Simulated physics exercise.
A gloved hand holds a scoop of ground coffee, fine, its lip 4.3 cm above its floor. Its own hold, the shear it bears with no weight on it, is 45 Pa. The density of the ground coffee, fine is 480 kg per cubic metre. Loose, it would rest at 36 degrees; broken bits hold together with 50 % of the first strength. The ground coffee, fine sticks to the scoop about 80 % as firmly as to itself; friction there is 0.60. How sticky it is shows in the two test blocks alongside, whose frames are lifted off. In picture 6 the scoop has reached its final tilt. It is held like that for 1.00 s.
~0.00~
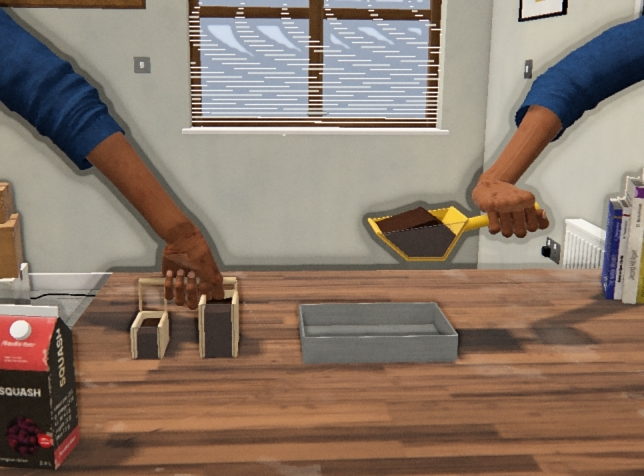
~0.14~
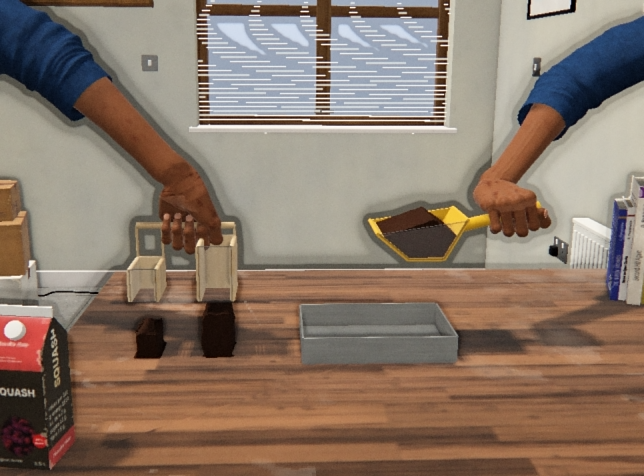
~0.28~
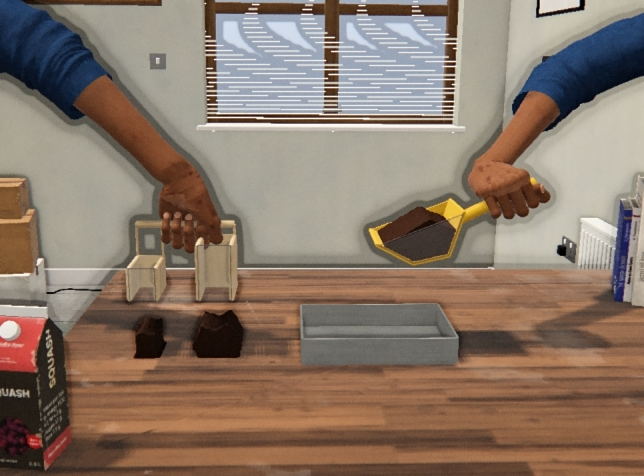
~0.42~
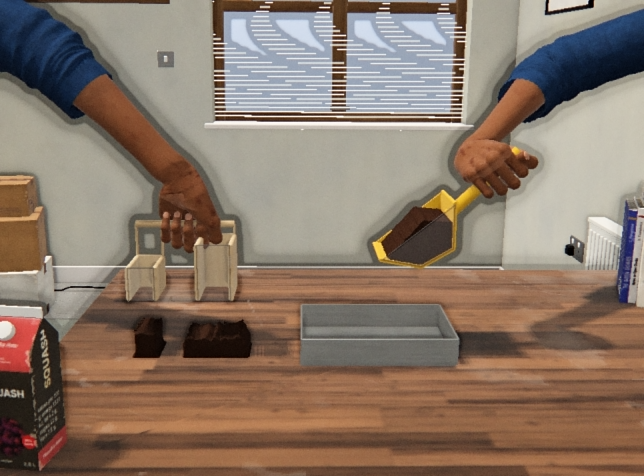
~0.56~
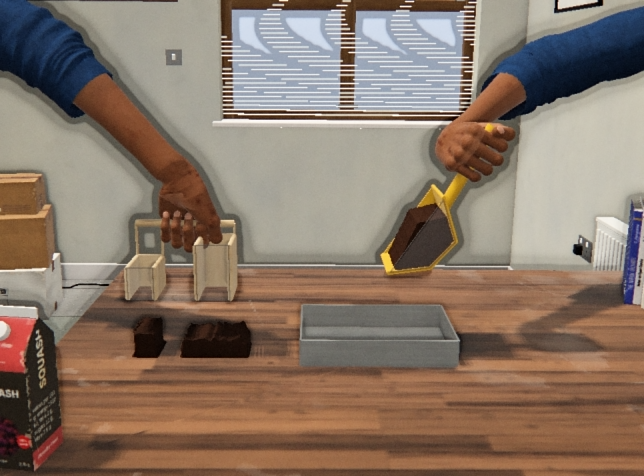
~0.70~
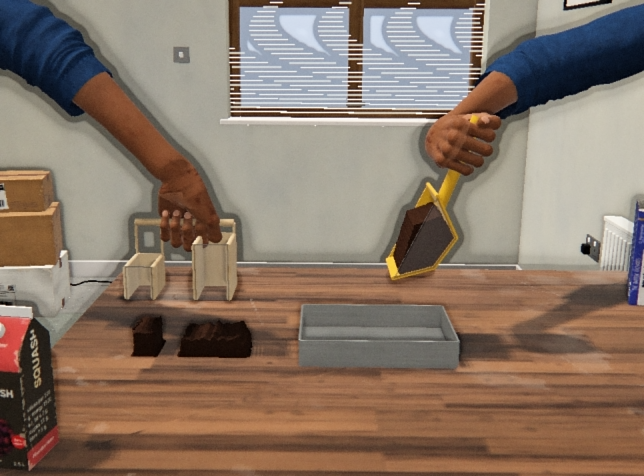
At first, one hand grips two small wooden moulds on a tabletop while another holds a yellow scoop of dark grounds beside a grey tray. The left hand lifts the moulds away, and the larger dark block slumps into a low heap while the smaller keeps its height. Meanwhile the scoop tilts steeply downward to the left.
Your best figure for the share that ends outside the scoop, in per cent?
Expect roughly 34 %.
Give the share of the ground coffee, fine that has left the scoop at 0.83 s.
About 0 %.
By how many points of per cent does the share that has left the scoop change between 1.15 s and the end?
Near 30 %.
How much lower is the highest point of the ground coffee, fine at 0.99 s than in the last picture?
Roughly 1.5 cm.
After 0.83 s, the scoop is at 56 degrees and 0 % has left it.
After 0.99 s, the scoop is at 56 degrees and 0 % has left it.
After 1.15 s, the scoop is at 56 degrees and 5 % has left it.
After 1.30 s, the scoop is at 56 degrees and 32 % has left it.
After 1.70 s, the scoop is at 56 degrees and 34 % has left it.
